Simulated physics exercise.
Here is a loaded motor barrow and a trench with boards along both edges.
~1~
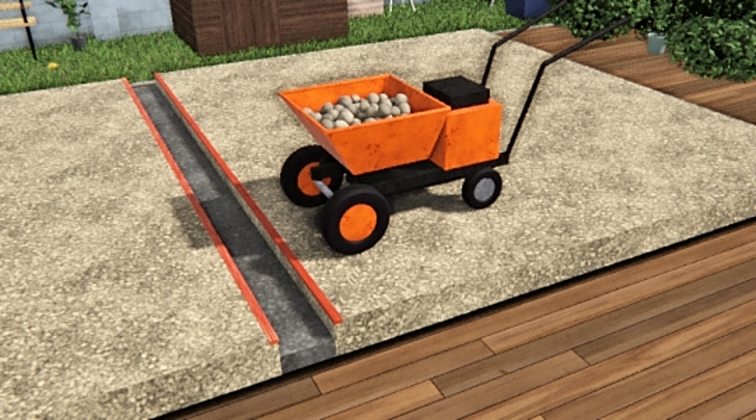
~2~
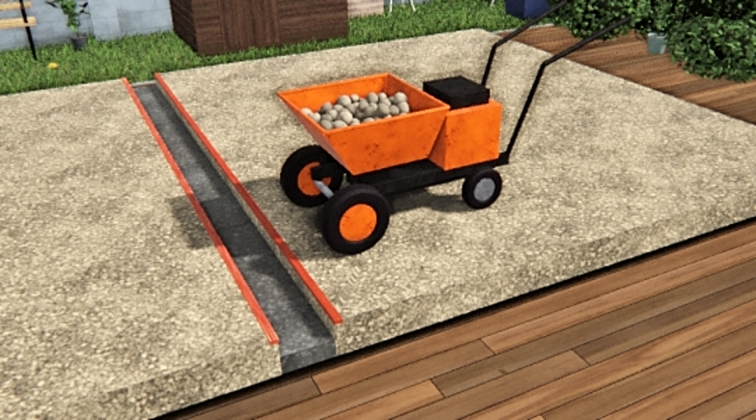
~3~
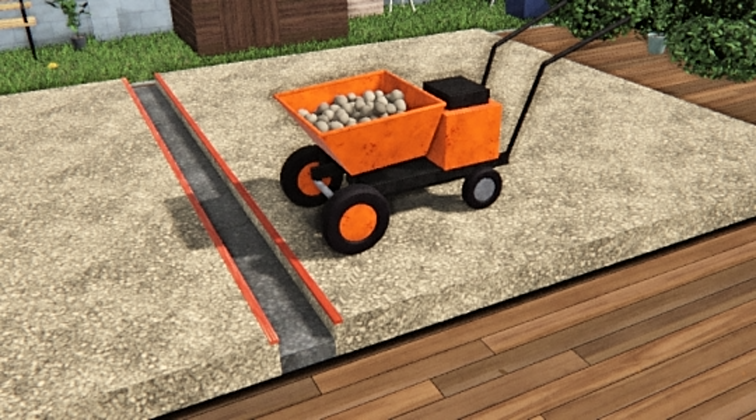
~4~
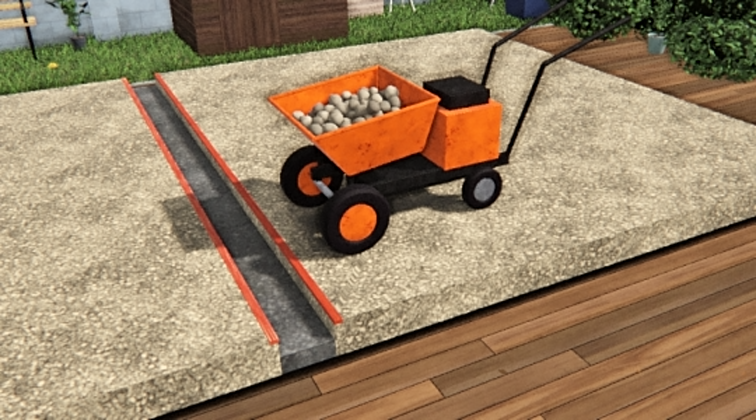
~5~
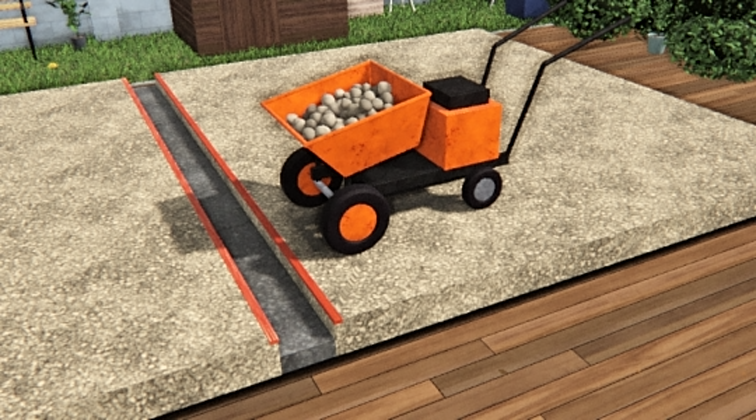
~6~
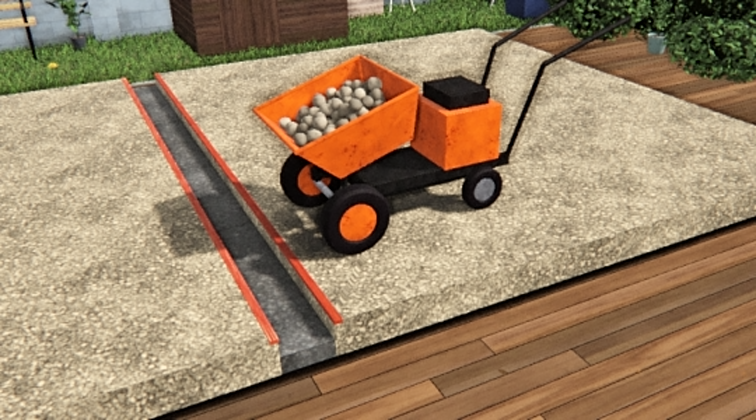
On a gravel patio beside wooden decking, an orange motor barrow loaded with river pebbles stands to the right of a shallow trench edged with orange-red boards. Its skip starts level, then tilts slightly forward toward the left, and gradually leans further until clearly tipped, while the wheels stay in place.
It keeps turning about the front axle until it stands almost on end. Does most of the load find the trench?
The trench takes under half.
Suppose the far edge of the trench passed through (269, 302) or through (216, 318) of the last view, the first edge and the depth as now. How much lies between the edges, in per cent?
About 0 and 70 per cent.
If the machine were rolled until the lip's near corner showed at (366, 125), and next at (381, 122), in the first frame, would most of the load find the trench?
At the first place over half, at the second over half.
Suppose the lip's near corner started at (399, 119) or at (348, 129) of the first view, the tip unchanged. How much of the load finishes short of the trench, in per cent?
First some 30, then 0 per cent.
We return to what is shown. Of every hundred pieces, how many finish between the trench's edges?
Near 20 %.
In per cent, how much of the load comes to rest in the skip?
Roughly 30 in a hundred.
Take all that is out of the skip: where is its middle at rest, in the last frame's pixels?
Around (207, 256).
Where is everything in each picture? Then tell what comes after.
In the first picture, lip of the skip at (327, 133), level; top of the load at (364, 107), river pebbles; first edge of the trench at (316, 289); far edge at (255, 307), the trench under half as wide as the skip, and shallow for its width.
In the second picture, lip of the skip at (325, 134), level; top of the load at (363, 106).
In the third picture, lip of the skip at (321, 136), tipped barely; top of the load at (369, 108).
In the fourth picture, lip of the skip at (314, 140), tipped a little; top of the load at (364, 106).
In the fifth picture, lip of the skip at (306, 145), tipped a little; top of the load at (370, 108).
In the sixth picture, lip of the skip at (297, 153), tipped clearly; top of the load at (358, 96); first edge of the trench at (316, 289); far edge at (255, 307).
Soon after the last picture, skip tipped steeply; all in the skip.
A little later, skip tipped right over; most in the skip; a stray few in or heaped over the trench; a small part beyond it; a stray few falling.
Later still, skip tipped right over; about a third in the skip; a small part in or heaped over the trench; about half beyond it.
At rest, skip tipped right over; about a quarter in the skip; about a quarter in or heaped over the trench; about half beyond it.
